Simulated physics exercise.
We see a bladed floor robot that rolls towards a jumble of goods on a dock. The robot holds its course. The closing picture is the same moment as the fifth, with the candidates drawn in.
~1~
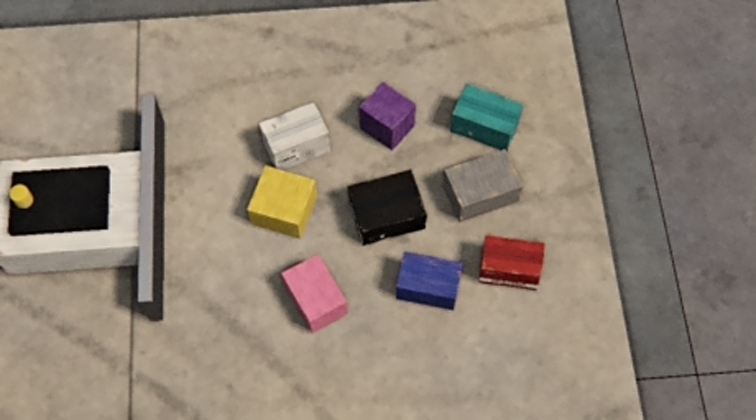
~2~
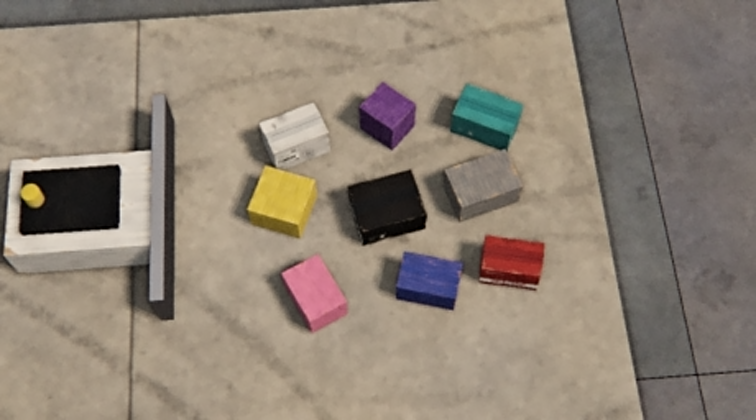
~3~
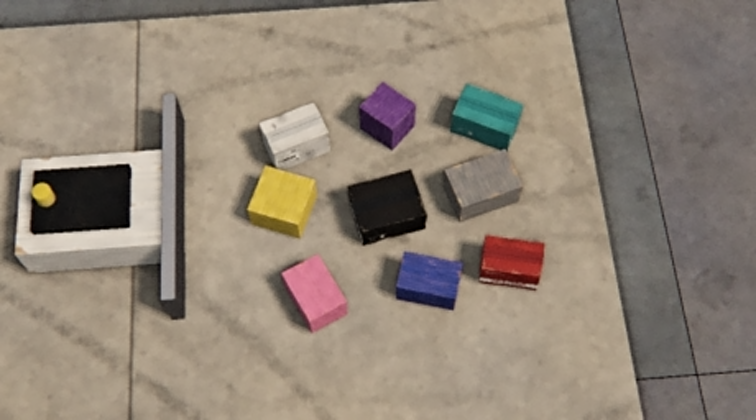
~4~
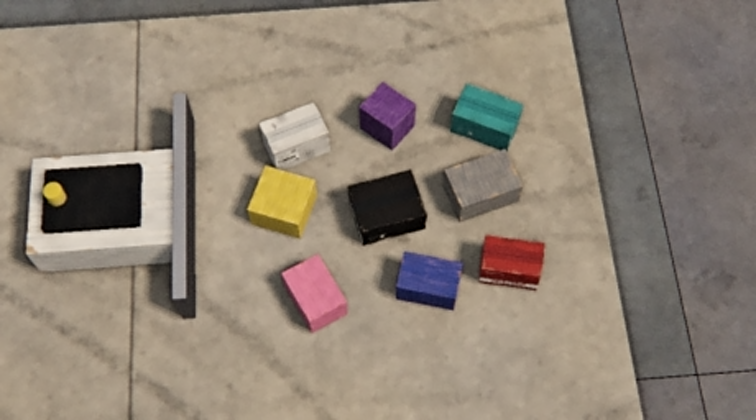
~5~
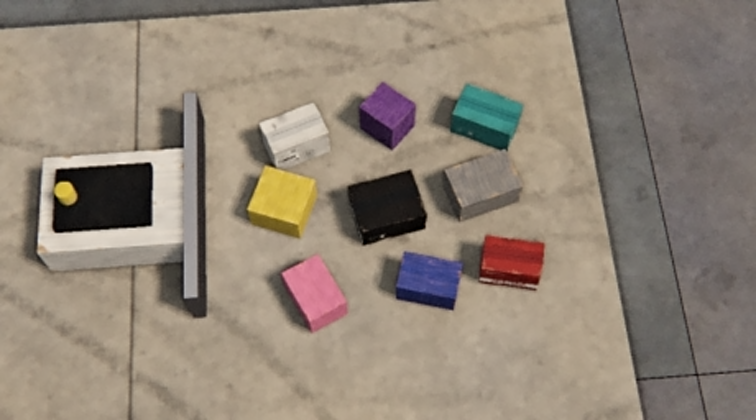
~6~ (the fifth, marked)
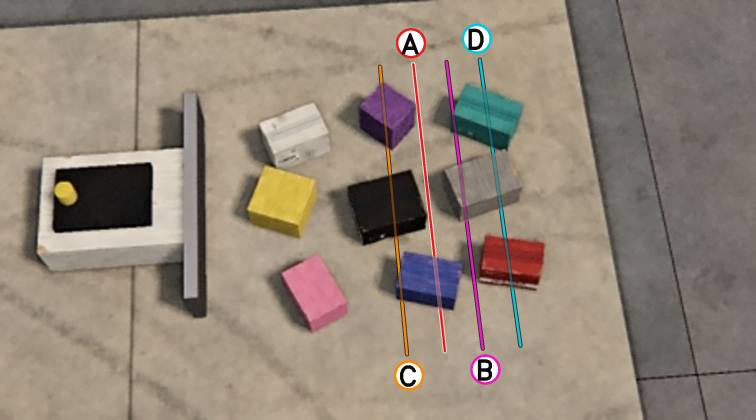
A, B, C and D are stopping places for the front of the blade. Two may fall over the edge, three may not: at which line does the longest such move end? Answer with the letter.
As far as mark D.
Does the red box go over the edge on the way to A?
No.
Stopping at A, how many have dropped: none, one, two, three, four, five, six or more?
The count is none.
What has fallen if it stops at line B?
It is the grey crate.
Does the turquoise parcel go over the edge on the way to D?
No.
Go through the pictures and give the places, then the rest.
In the first frame, purple crate (387, 116); yellow crate (283, 203); turquoise parcel (486, 118).
In the second frame, robot (78, 198); blue crate (429, 281).
In the third frame, robot (89, 197); black box (387, 208).
In the fourth frame, robot (100, 197); grey crate (482, 185).
In the fifth frame, robot (111, 196); purple crate (387, 116); yellow crate (283, 203); turquoise parcel (486, 118).
On the marked copy, A at (428, 199); B at (464, 196); C at (393, 201); D at (499, 193).
Following D. Soon after the start, robot (224, 188); pink crate (338, 296); white box (338, 144).
Later, robot (336, 180); grey crate (572, 179); red box (556, 249).
In the end, robot (420, 174); red box over the edge; grey crate over the edge; two fallen.
As for the rest, A is within the limit but short; B is within the limit but short; C is within the limit but short.
